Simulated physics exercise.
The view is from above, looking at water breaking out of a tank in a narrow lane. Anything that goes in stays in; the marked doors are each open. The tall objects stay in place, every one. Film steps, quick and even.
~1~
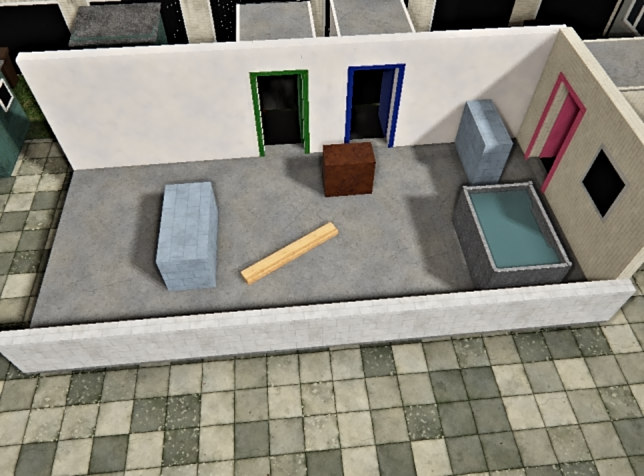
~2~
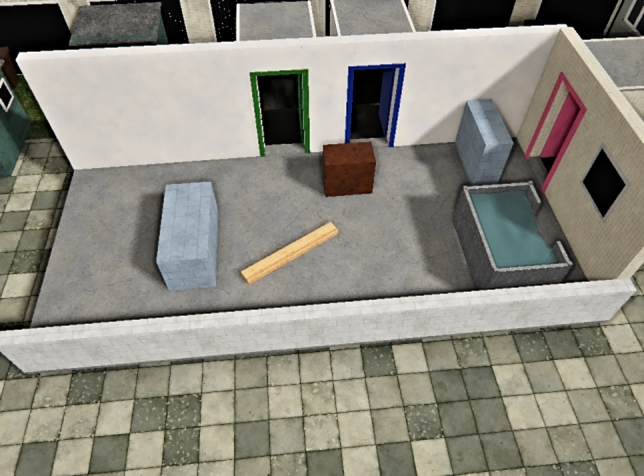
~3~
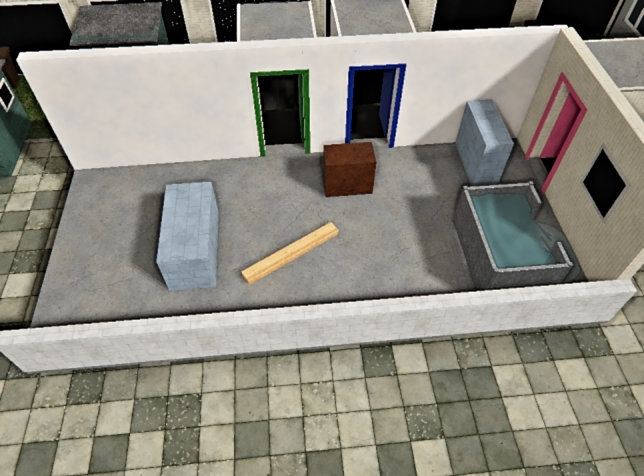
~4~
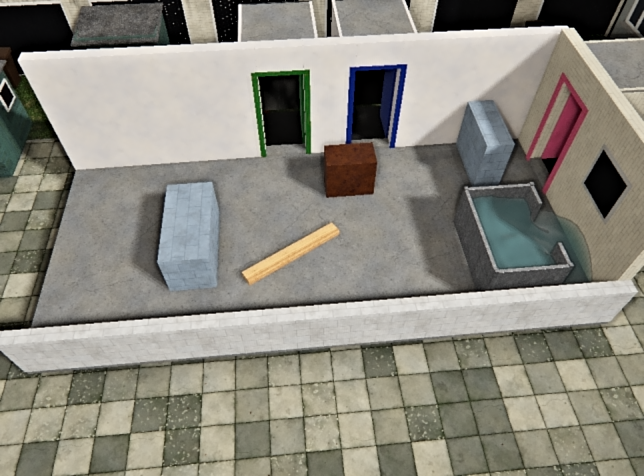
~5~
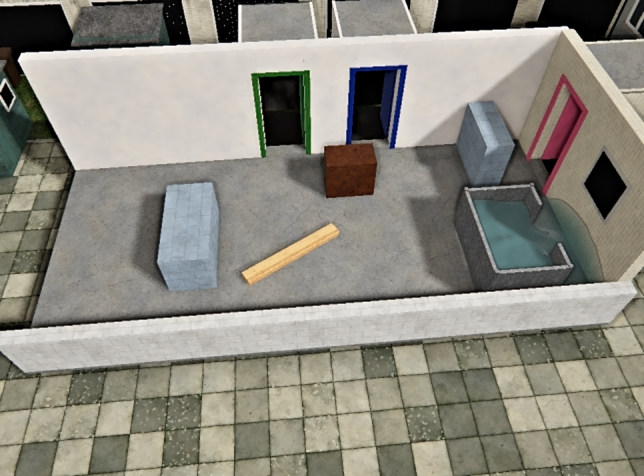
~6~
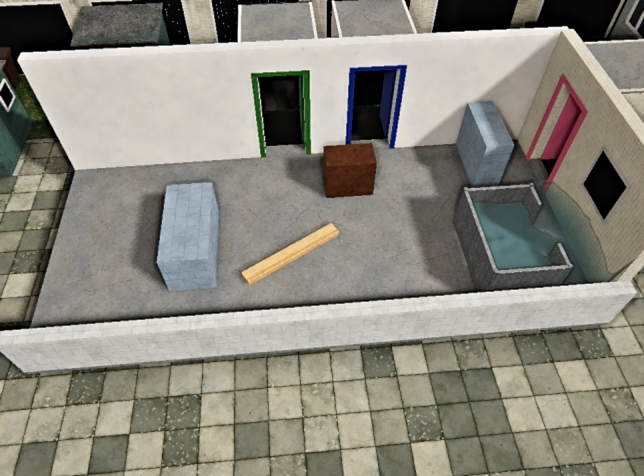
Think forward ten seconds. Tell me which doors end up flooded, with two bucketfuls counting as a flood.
Here is how it goes: The blue door escapes flooding; the pink door ends up flooded; the green door escapes flooding.
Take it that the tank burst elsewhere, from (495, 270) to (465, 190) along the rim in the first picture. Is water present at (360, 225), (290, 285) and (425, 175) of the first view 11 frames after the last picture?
Submerged, submerged, bone-dry.
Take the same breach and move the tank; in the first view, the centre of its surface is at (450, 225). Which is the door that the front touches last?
I'd pick the green-painted one.
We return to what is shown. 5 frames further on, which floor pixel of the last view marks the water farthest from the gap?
I'd put it around (516, 141).
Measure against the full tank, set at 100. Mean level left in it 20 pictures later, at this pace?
About 30 per cent.
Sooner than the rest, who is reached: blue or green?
It would be the one in blue.
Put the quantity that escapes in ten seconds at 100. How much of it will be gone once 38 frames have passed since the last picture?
Roughly 65 %.
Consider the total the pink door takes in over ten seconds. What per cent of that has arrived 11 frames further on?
About 0 per cent.
A moment on, water covers 10 % of the floor; the blue door not reached, the pink door under two buckets in, the green door not reached.
Next, water covers 25 % of the floor; the blue door not reached, the pink door under two buckets in, the green door not reached.
Then, water covers 40 % of the floor; the blue door wet at the sill, nothing in, the pink door over two buckets in, the green door not reached.
Later, water covers 60 % of the floor; the blue door wet at the sill, nothing in, the pink door far over two buckets in, the green door wet at the sill, nothing in.
In the end, water covers 75 % of the floor; the blue door wet at the sill, nothing in, the pink door far over two buckets in, the green door wet at the sill, nothing in.
